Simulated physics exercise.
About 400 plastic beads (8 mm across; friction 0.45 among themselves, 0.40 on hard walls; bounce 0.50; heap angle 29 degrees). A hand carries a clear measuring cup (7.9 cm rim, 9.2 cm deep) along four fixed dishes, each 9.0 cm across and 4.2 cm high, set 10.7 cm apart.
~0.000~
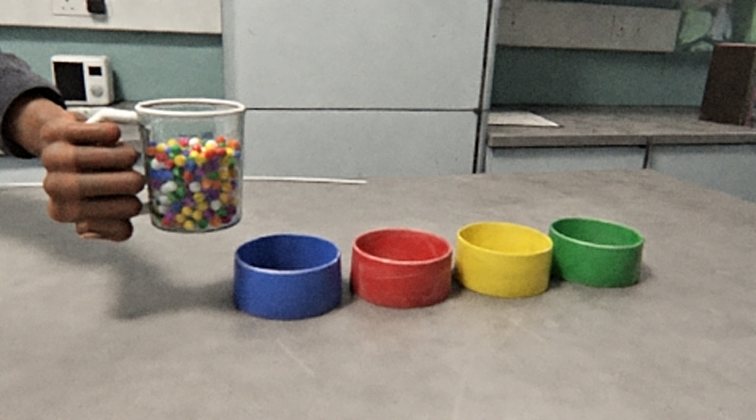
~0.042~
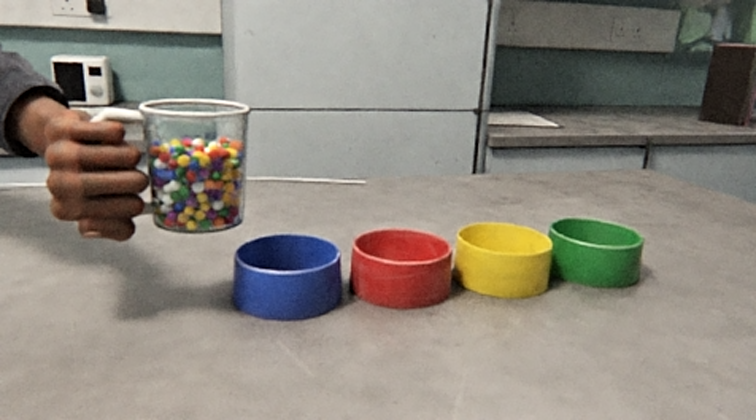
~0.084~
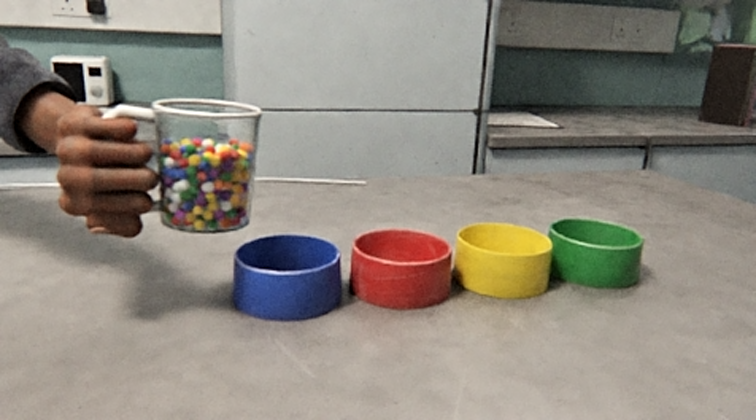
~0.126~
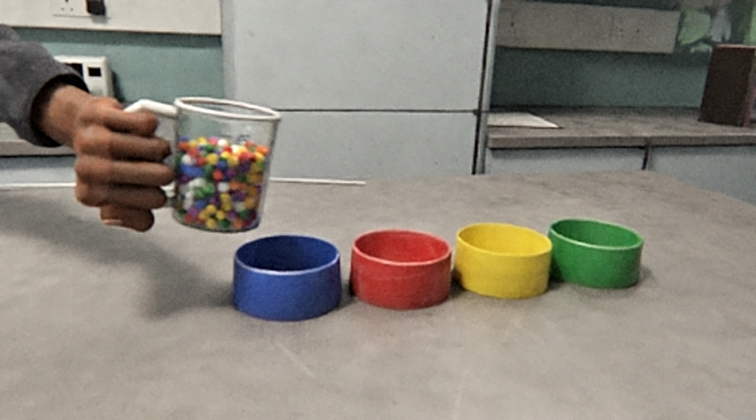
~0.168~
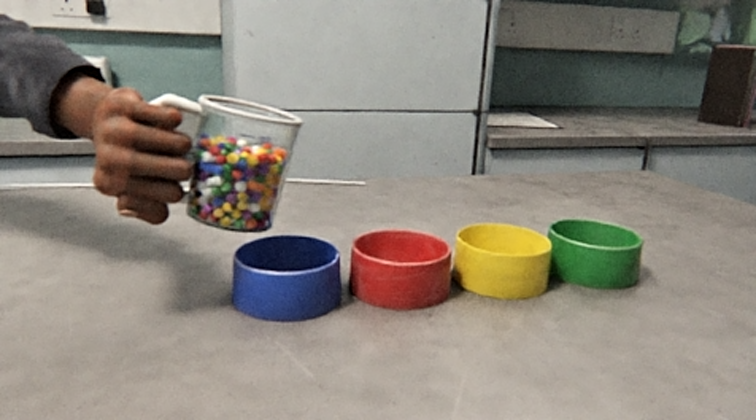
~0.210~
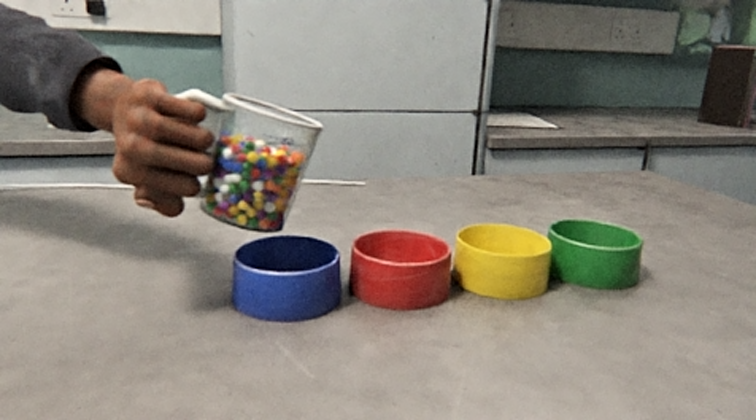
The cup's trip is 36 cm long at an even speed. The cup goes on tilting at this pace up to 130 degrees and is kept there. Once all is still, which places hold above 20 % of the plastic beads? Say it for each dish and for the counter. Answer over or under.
Red dish: Under; blue dish: Under; green dish: Over; yellow dish: Under; on the counter: Under.
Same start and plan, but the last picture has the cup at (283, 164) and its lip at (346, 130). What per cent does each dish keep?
Red 0, blue 0, green 80, yellow 0.
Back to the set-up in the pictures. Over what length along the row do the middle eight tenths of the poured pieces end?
Some 8 cm.
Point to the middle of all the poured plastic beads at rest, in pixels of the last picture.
At about (599, 249).
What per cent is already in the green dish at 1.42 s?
About 90 per cent by then.
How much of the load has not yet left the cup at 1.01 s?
Some 90 per cent of the load.
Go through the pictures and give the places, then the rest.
The first frame shows cup at (195, 165), tilt 0 degrees, lip at (243, 108), moved 0.0 cm; middle of the pieces at (191, 180); blue dish at (288, 252); red dish at (402, 245); yellow dish at (504, 238); green dish at (596, 232).
The second frame shows cup at (198, 165), tilt 1 degrees, lip at (247, 109), moved 0.3 cm; middle of the pieces at (194, 180).
The third frame shows cup at (207, 165), tilt 3 degrees, lip at (259, 111), moved 1.0 cm; middle of the pieces at (202, 180).
The fourth frame shows cup at (223, 165), tilt 7 degrees, lip at (278, 115), moved 2.3 cm; middle of the pieces at (217, 179).
The fifth frame shows cup at (241, 165), tilt 12 degrees, lip at (299, 120), moved 3.7 cm; middle of the pieces at (233, 178).
The sixth frame shows cup at (258, 165), tilt 17 degrees, lip at (319, 126), moved 5.1 cm; middle of the pieces at (250, 178); blue dish at (287, 254); red dish at (402, 246); yellow dish at (504, 239); green dish at (595, 233). Its pace works out near 115 degrees a second; the hand travels 34 cm a second.
After 0.69 s, tilt 71 degrees; cup holds 100 %.
After 1.01 s, tilt 107 degrees; cup holds 90 %, green 10 %.
After 1.42 s, tilt 130 degrees; cup holds 0 %, green 90 %.
In the end, at 2.2 s, red 0 %, blue 0 %, green 90 %, yellow 0 %, counter 10 %.
